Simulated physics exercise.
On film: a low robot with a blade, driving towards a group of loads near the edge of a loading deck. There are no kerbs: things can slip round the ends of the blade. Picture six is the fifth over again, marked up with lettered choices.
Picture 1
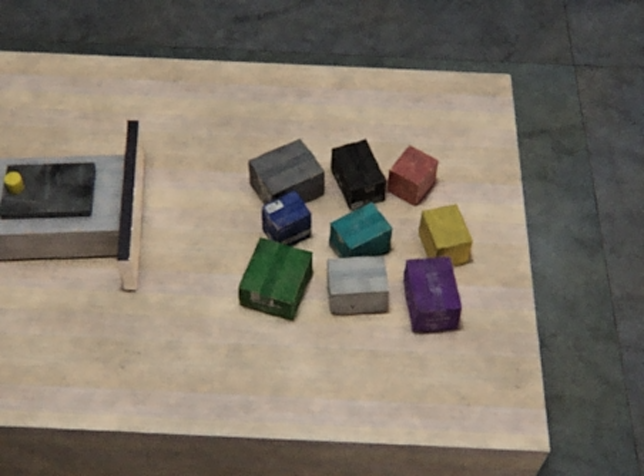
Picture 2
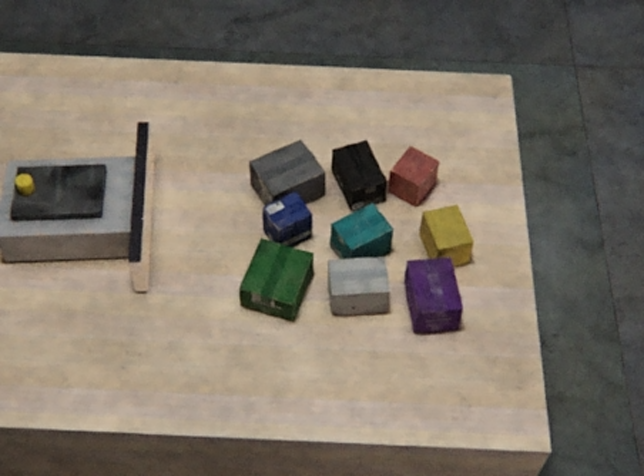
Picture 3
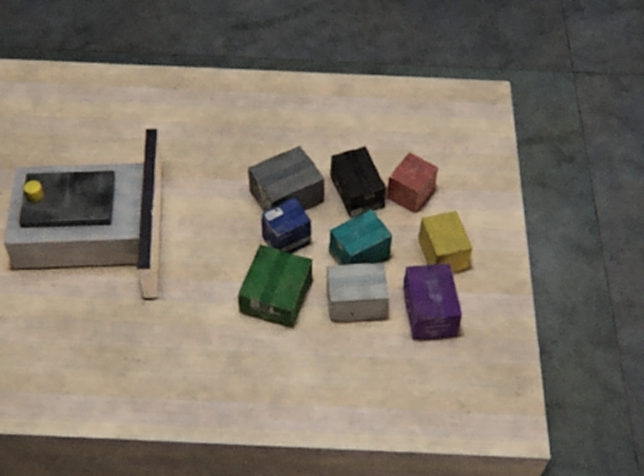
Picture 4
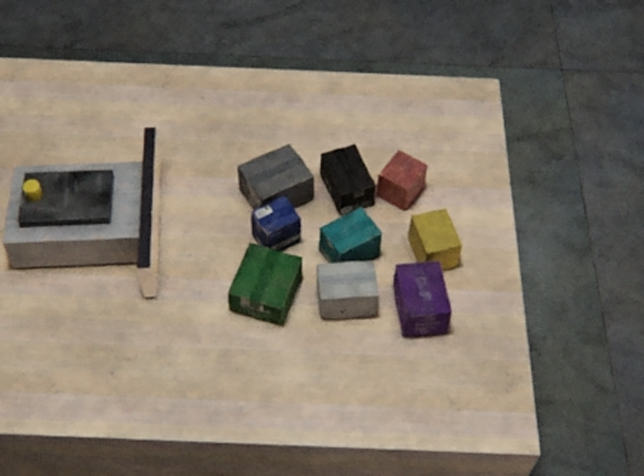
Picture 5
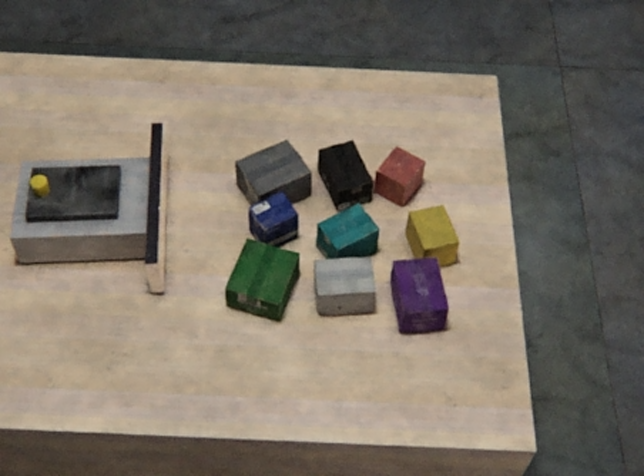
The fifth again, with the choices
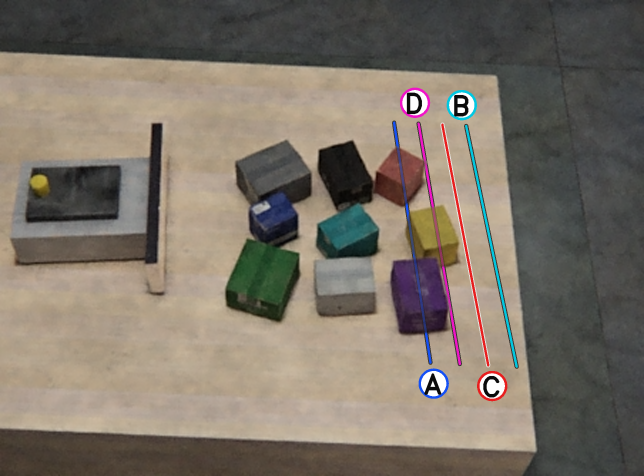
To begin with, a low grey robot with an upright blade sits at the left of a pale deck, apart from nine coloured boxes clustered near the right edge. It creeps steadily rightward, narrowing the gap without touching them, while the boxes stay put and the view shifts slightly.
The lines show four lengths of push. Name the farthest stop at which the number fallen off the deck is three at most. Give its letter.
Up to line A.
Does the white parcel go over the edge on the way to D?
Yes.
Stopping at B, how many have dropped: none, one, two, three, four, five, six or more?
By then, six or more.
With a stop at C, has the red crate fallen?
By then, yes.
On the marked copy, A at (411, 232); B at (489, 235); C at (463, 234); D at (437, 233).
Taking A. A third of the way, robot (175, 196); green parcel (285, 280); grey parcel (290, 181).
Two thirds of the way, robot (268, 200); purple box (490, 299); red crate (454, 178).
When it is over, robot (339, 203); purple box over the edge; red crate over the edge; two fallen.
As for the rest, B drops eight; C drops six; D drops four.
